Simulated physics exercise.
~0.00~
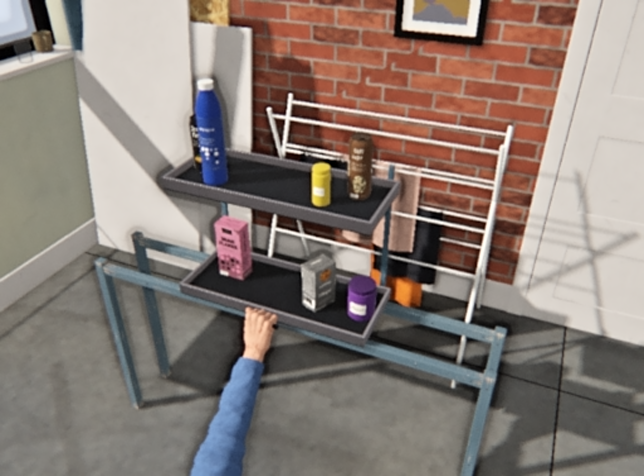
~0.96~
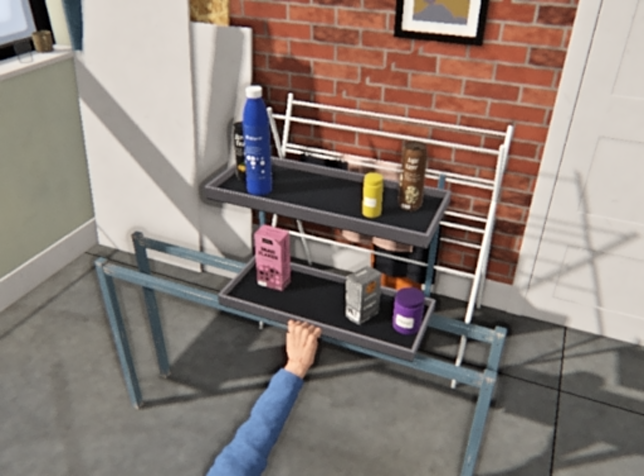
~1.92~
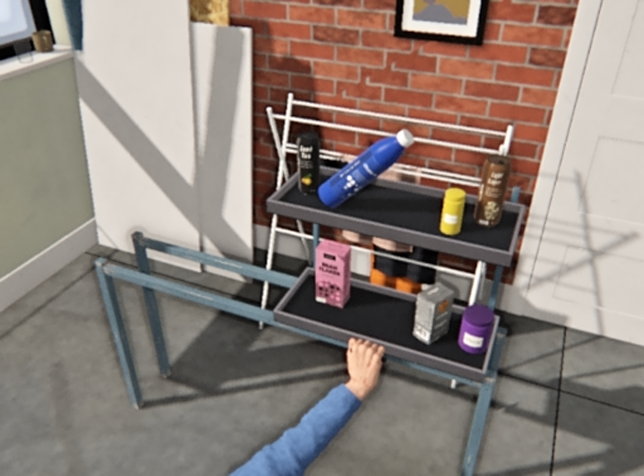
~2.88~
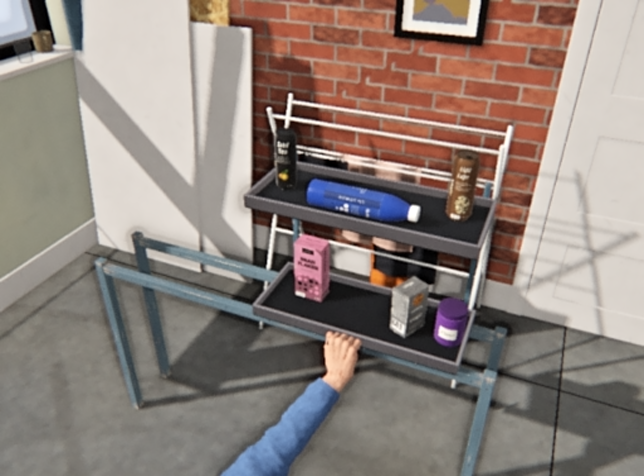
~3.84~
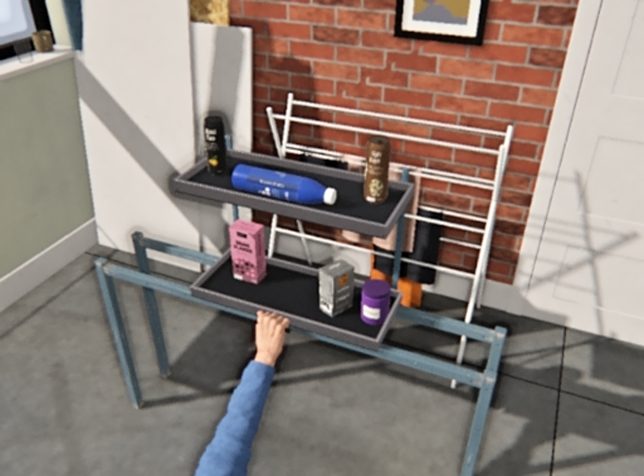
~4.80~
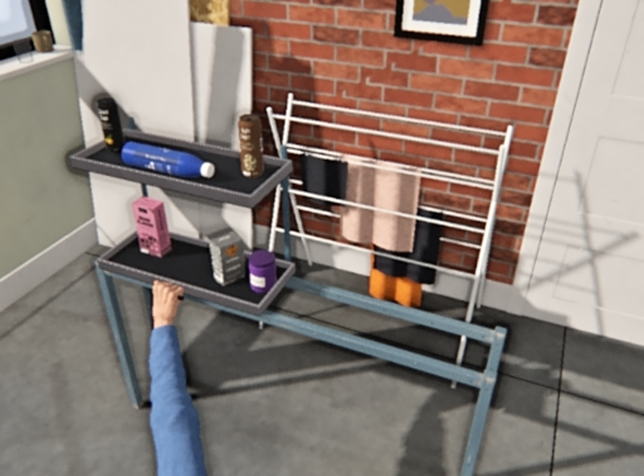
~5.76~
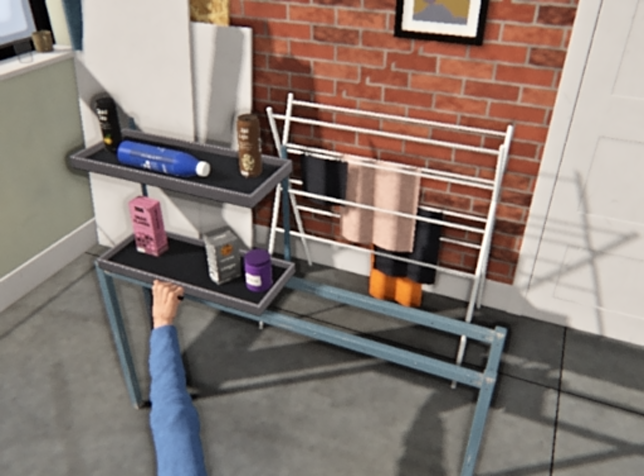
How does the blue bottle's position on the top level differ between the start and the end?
At the start the blue bottle stands upright on the top level, and by the end it is lying on its side there.
In a room with a red brick wall and a grey floor, seen from slightly above, a dark two-level shelf sits on a blue-grey frame before a white drying rack. A black can, blue bottle, yellow shaker and brown can stand on top, with a pink carton, grey packet and purple jar below. A blue-sleeved arm moves the shelf right, and the blue bottle tips over. As the shelf starts back left, the bottle lies flat and the yellow shaker is gone from the top. The shelf ends at the left, the other items still upright.
